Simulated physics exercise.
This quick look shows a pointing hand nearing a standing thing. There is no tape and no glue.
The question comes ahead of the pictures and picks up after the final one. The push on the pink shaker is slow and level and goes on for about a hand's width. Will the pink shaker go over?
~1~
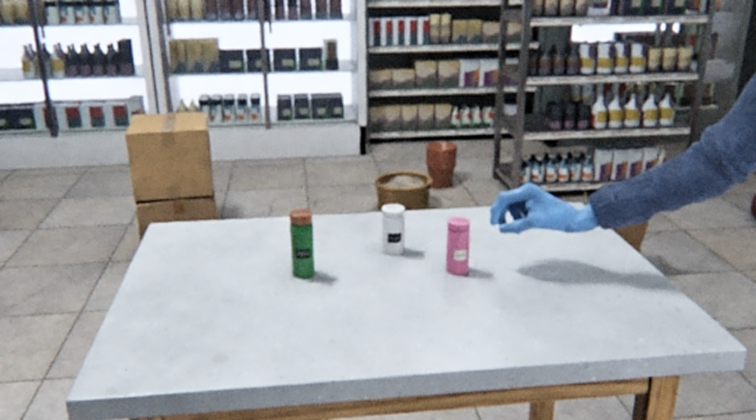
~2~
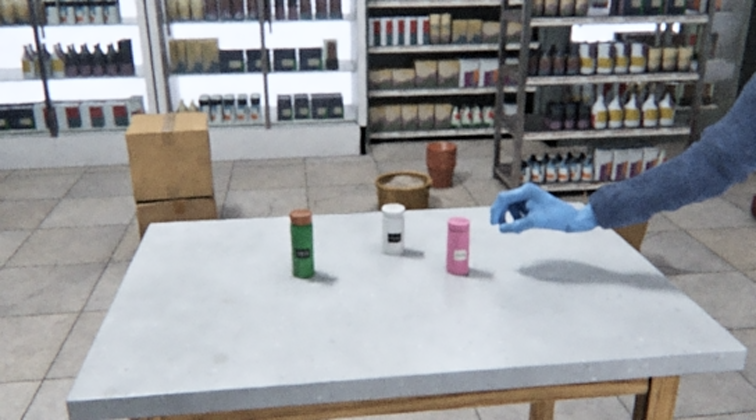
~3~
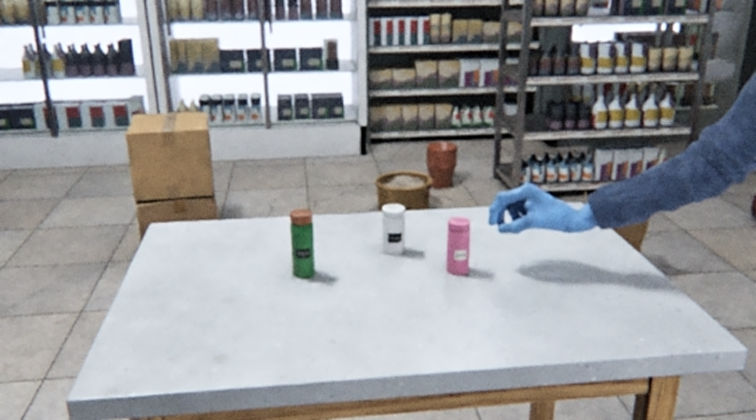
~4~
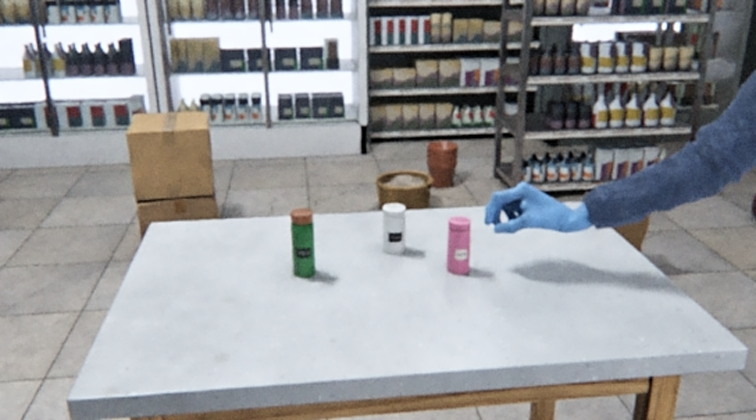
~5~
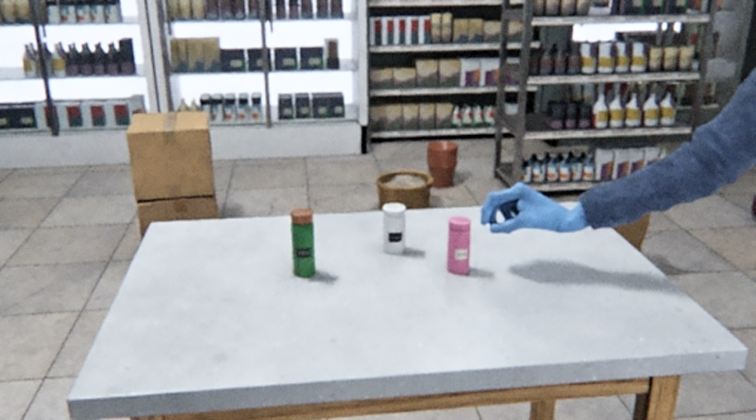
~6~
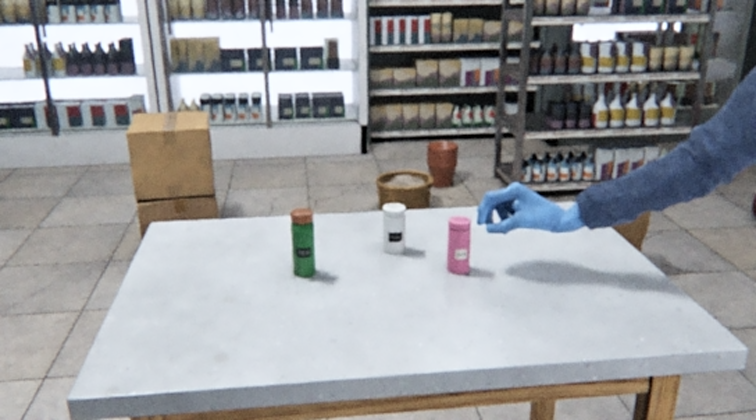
Yes, it falls.
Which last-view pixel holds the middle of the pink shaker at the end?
It finishes at around (415, 262).
Then, 0.60 s later than the last frame, pink shaker tilted by 44° near (437, 246).
Then, 0.70 s later than the last frame, pink shaker on its side near (420, 262).
When it is over, lying over on the table, pink shaker. End places, in pixels of the last picture, pink shaker near (415, 262).
